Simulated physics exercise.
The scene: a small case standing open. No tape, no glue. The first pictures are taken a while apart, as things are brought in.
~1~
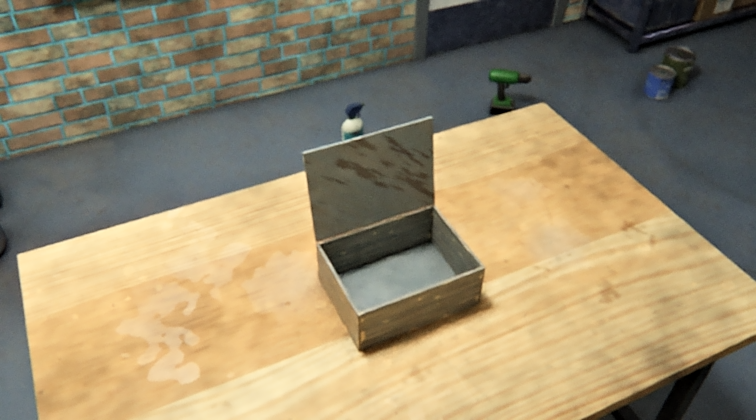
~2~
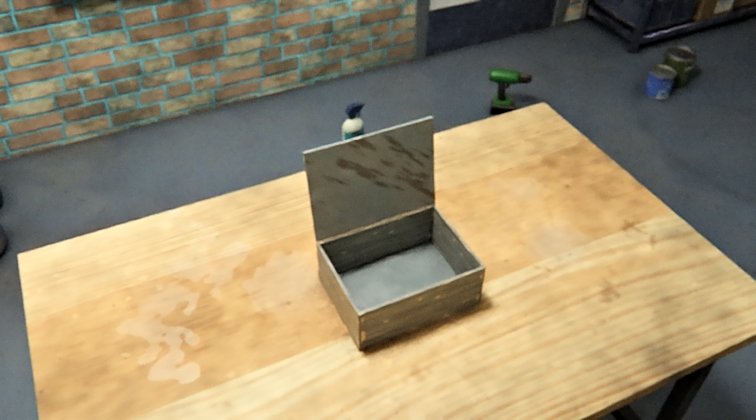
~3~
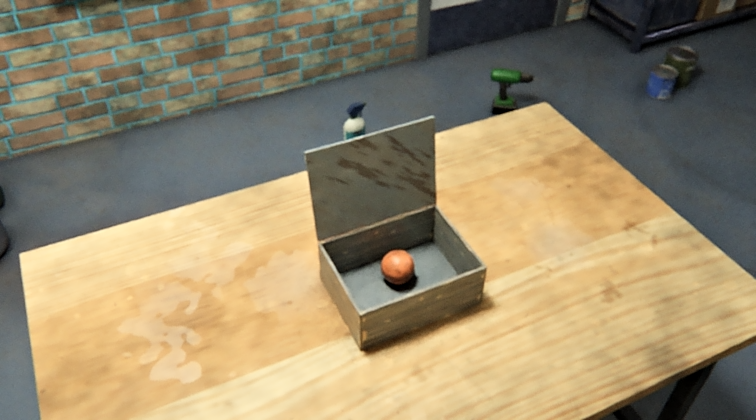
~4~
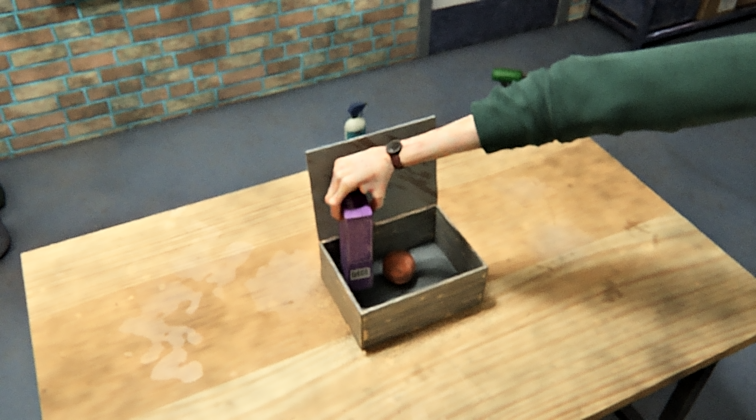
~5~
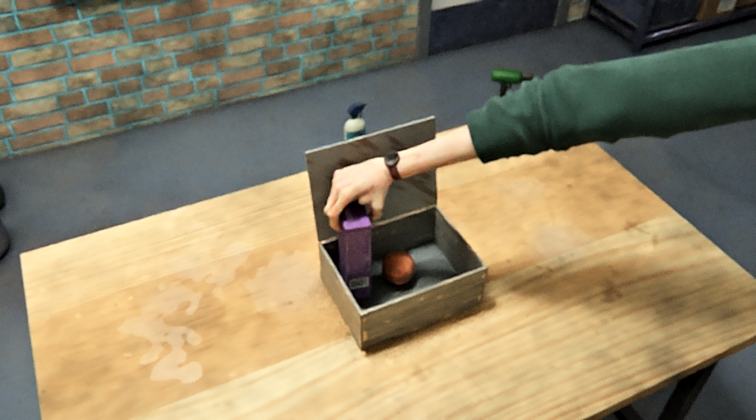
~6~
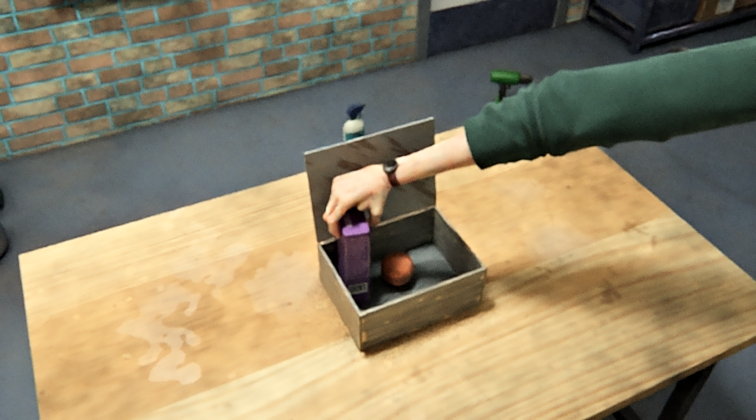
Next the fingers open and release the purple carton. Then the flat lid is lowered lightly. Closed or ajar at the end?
Outcome: The lid is held up.
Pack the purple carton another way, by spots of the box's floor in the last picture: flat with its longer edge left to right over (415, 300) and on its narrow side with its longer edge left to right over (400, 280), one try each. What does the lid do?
In the first case it closes; in the second case it sits on the rim.
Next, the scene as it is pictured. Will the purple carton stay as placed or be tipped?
The purple carton stays as placed.
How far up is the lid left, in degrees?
About 80°.
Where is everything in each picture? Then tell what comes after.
In the first picture, the last thing is not in view yet.
In the second picture, the last thing is not in view yet.
In the third picture, the last thing is not in view yet; orange ball (398, 267).
In the fourth picture, still above its spot; purple carton (356, 240); orange ball (399, 267).
In the fifth picture, still above its spot; purple carton (354, 250); orange ball (399, 267).
In the sixth picture, put in, still held; purple carton (354, 256); orange ball (398, 268).
Then, 1.00 s after the last picture, lid starting down.
Then, 1.50 s after the last picture, lid 83° above the rim.
Then, 4.10 s after the last picture, lid 82° above the rim.
At rest, lid 82° above the rim; both in place. Seen from the same camera at the end, purple carton near (352, 257).
